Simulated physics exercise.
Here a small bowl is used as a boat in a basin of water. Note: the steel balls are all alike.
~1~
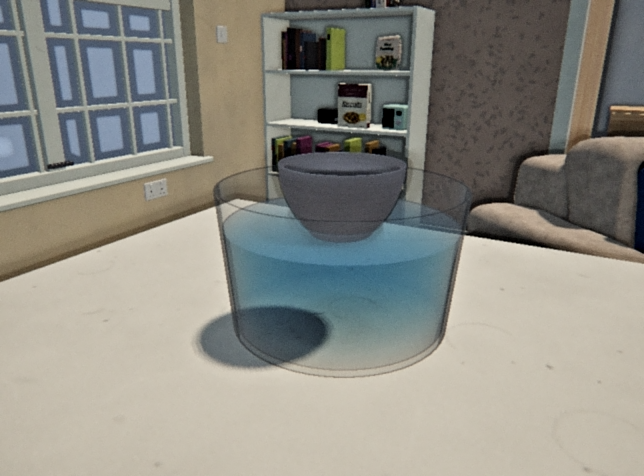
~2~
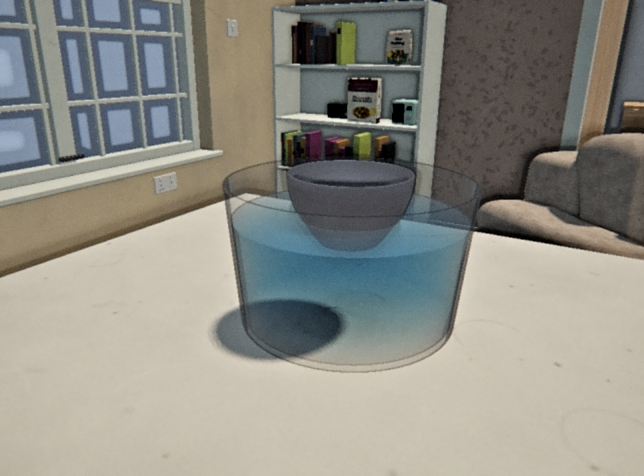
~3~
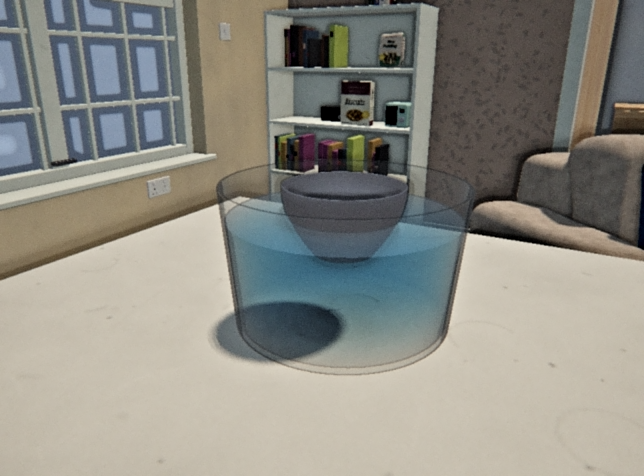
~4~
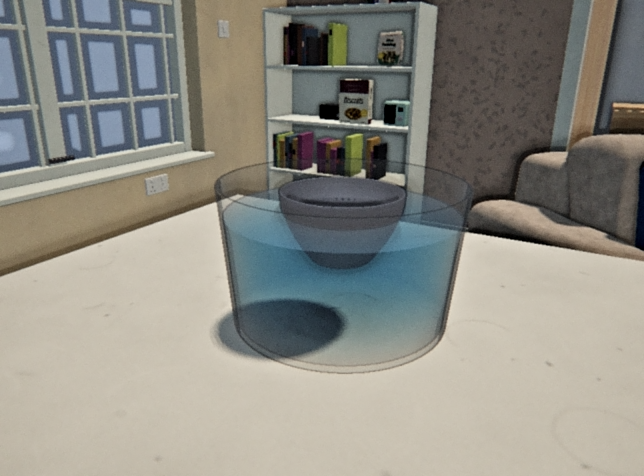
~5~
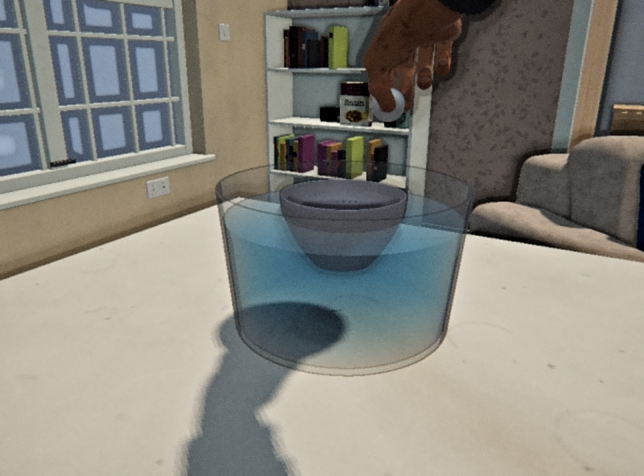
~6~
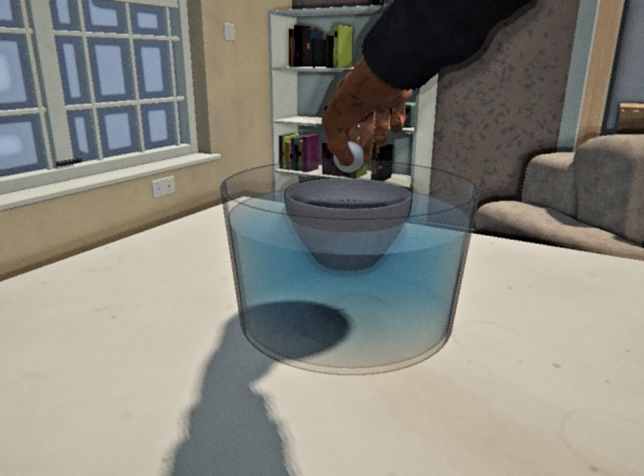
A small dark bowl floating in a clear basin of blue water sinks lower in stages, then sits nearly level as a hand holding a small, pale ball enters from the upper right and moves down and left above it.
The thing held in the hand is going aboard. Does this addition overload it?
My guess is it copes with the weight.
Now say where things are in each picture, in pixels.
The first picture shows small bowl (342, 164) empty; most of its side above the surface.
The second picture shows small bowl (351, 174) with one aboard; about two thirds of its side above the surface.
The third picture shows small bowl (344, 186) with two aboard; about half of its side above the surface.
The fourth picture shows small bowl (342, 192) with three aboard; about a third of its side above the surface.
The fifth picture shows small bowl (343, 195) with three aboard; about a third of its side above the surface; the next steel ball in the hand at (388, 105).
The sixth picture shows small bowl (348, 194) with three aboard; about a third of its side above the surface; the next steel ball in the hand at (349, 157).
A moment on, the steel ball is in and the small bowl dips.
Further on, it steadies; about a fifth of its side above the surface.
When it is over, the small bowl floats; about a fifth of its side above the surface.
